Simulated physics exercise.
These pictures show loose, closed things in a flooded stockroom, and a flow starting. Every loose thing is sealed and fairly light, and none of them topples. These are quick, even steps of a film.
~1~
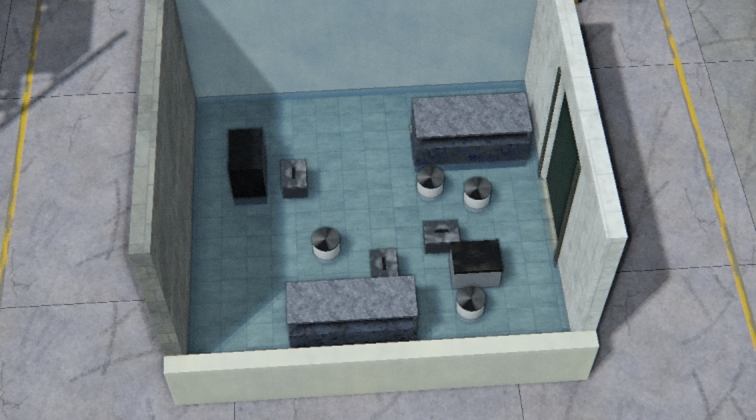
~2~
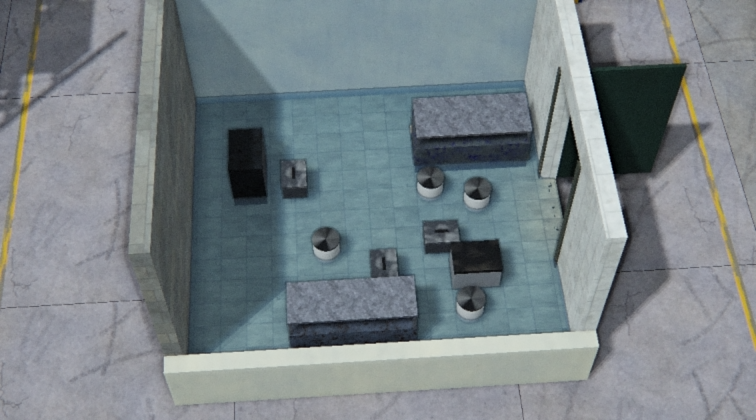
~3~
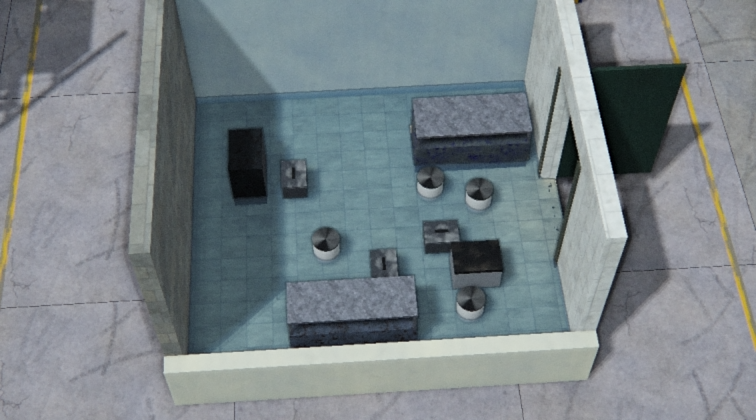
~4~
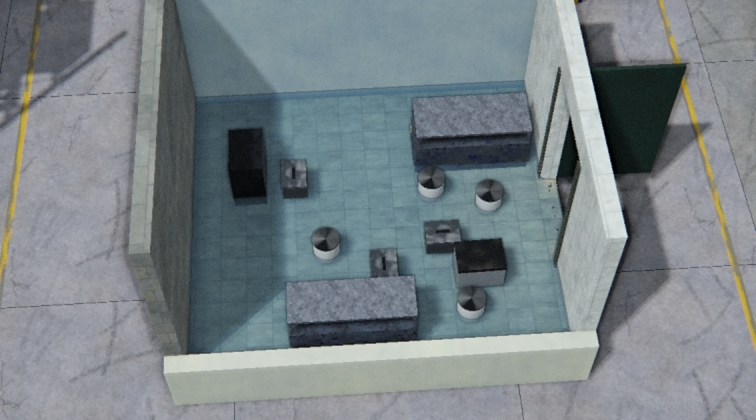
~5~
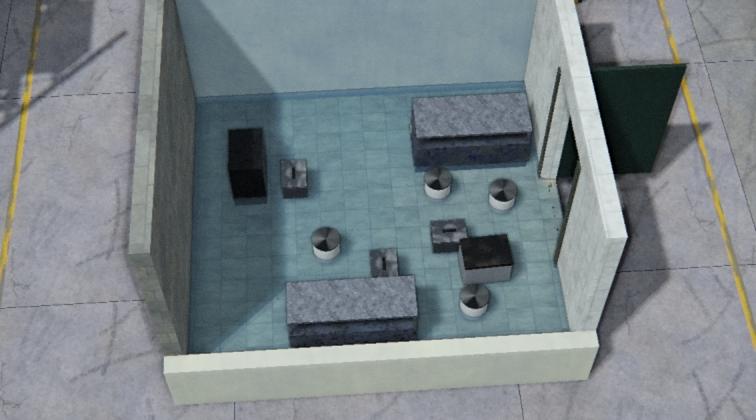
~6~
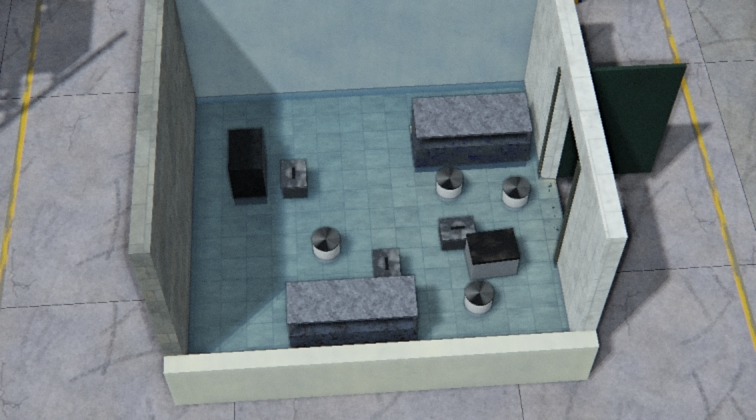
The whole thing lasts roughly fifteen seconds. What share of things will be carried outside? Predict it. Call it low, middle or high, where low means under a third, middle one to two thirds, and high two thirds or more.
High.
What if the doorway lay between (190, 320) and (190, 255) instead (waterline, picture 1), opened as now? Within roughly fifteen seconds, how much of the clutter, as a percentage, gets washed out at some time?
About 40 %.
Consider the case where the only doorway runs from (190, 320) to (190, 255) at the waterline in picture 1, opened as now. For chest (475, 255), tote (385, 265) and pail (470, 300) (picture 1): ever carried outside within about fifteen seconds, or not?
Object one: Remains; object two: Leaves; object three: Remains.
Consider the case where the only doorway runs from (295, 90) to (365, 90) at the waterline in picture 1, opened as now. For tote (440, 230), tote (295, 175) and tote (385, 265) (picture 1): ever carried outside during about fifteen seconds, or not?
The first never exits, the second exits, the third never exits.
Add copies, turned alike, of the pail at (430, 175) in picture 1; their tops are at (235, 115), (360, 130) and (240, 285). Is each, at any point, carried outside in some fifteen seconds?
The first remains behind, the second departs, the third remains behind.
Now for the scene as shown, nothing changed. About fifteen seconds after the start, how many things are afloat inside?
My tally gives 1.
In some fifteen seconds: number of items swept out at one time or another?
That comes out at 7.
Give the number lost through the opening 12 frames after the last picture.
By that point the tally is 4.
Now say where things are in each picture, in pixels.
A pail at (478, 188), afloat; a chest at (477, 256) floats; 0 of 8 have shifted, in the first picture.
A pail at (478, 188) floats; a chest at (477, 256), afloat; 0 of 8 have shifted, in the second picture.
A pail at (480, 189) floats; a chest at (477, 256) floats; 0 of 8 have shifted, in the third picture.
A pail at (490, 190) floats, close to its start; a chest at (480, 255) floats, close to its start; 2 of 8 have shifted, in the fourth picture.
A pail at (503, 190), afloat, a stride from its start; a chest at (486, 251), afloat, close to its start; 5 of 8 have shifted, in the fifth picture.
A pail at (517, 187), afloat, a stride from its start; a chest at (493, 245), afloat, close to its start; 5 of 8 have shifted, in the sixth picture.
A moment on, 1 of 8 are out; 7 afloat.
Next, 4 of 8 are out; 4 afloat.
Later, 6 of 8 are out; 2 afloat.
In the end, 7 of 8 are out; 1 afloat.
